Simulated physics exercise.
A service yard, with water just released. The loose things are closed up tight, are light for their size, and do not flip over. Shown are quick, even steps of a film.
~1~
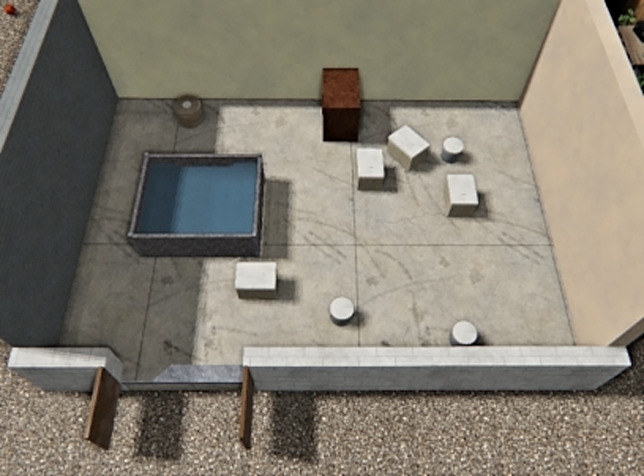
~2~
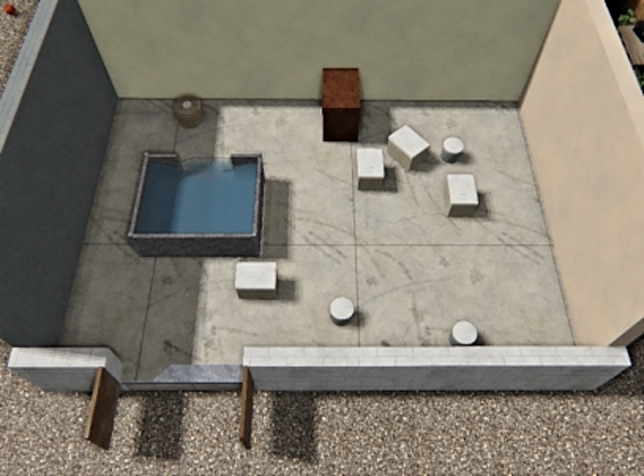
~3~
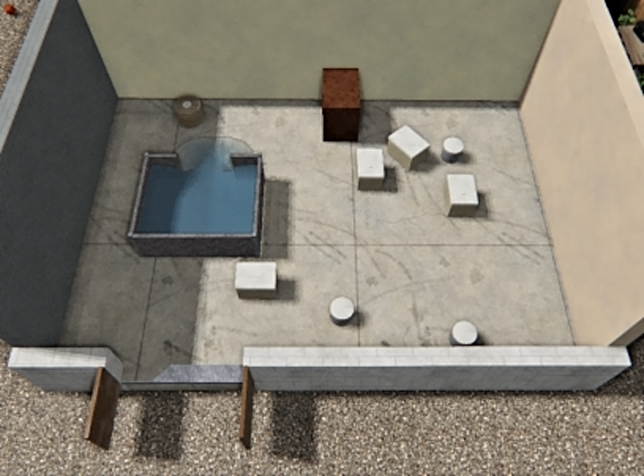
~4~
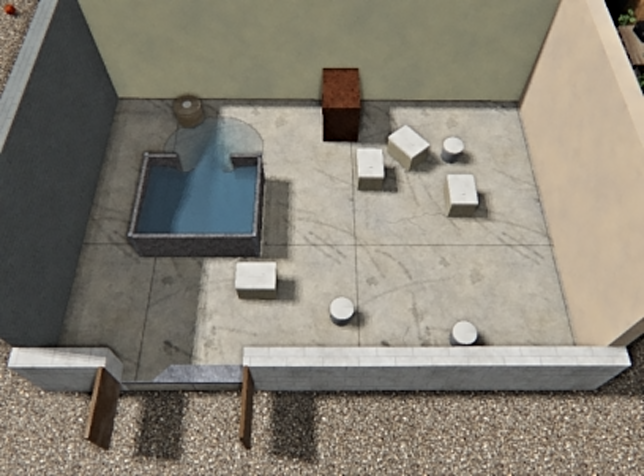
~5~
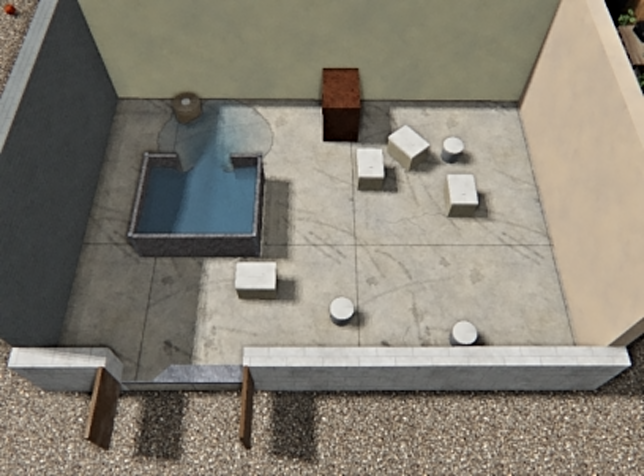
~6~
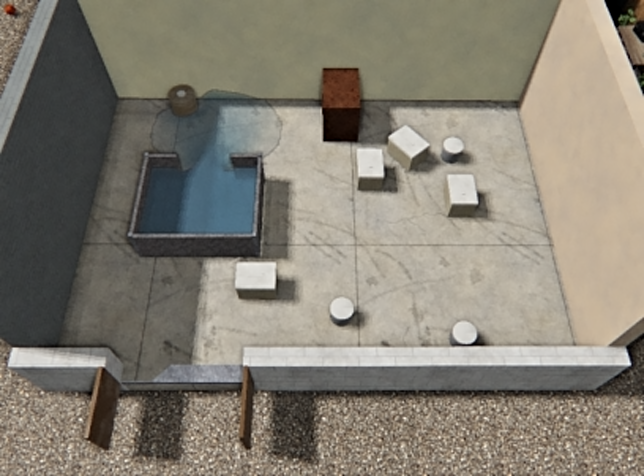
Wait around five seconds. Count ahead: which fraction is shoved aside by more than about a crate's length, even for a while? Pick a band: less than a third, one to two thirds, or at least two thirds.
The fraction is less than a third of them.
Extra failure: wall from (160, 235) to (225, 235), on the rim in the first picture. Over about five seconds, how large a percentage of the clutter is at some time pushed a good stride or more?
About 0 %.
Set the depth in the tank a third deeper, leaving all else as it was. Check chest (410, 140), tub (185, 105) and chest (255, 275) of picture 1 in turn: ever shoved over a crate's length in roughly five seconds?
Taking them as listed, the first came up short, the second did it and the third did it.
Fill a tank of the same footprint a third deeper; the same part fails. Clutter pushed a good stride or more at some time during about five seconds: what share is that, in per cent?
About 20 %.
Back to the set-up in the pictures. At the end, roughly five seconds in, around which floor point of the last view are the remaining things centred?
Mean position: About (363, 245).
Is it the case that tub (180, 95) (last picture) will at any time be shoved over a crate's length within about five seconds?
Over that mark.
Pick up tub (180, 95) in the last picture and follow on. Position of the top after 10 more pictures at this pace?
(119, 122), roughly.
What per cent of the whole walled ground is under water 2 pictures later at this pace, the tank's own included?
Roughly 20 in a hundred.
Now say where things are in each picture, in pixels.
In the first frame, a tub at (187, 105), on the bottom; a chest at (462, 189) rests on the ground; 0 of 8 have shifted.
In the second frame, a tub at (187, 105) rests on the ground; a chest at (462, 189) rests on the ground; 0 of 8 have shifted.
In the third frame, a tub at (187, 105), on the bottom; a chest at (462, 189), on the bottom; 0 of 8 have shifted.
In the fourth frame, a tub at (187, 105), on the bottom; a chest at (462, 189) rests on the ground; 0 of 8 have shifted.
In the fifth frame, a tub at (186, 102) rests on the ground, close to its start; a chest at (462, 189), on the bottom; 1 of 8 have shifted.
In the sixth frame, a tub at (181, 94) rests on the ground, close to its start; a chest at (462, 189) rests on the ground; 1 of 8 have shifted.
A moment on, 0 of 8 are well off their spots; 1 afloat.
Next, 1 of 8 are well off their spots; 1 afloat.
Later, 1 of 8 are well off their spots; 1 afloat.
In the end, 1 of 8 are well off their spots, and 1 have been at some point; 1 afloat.
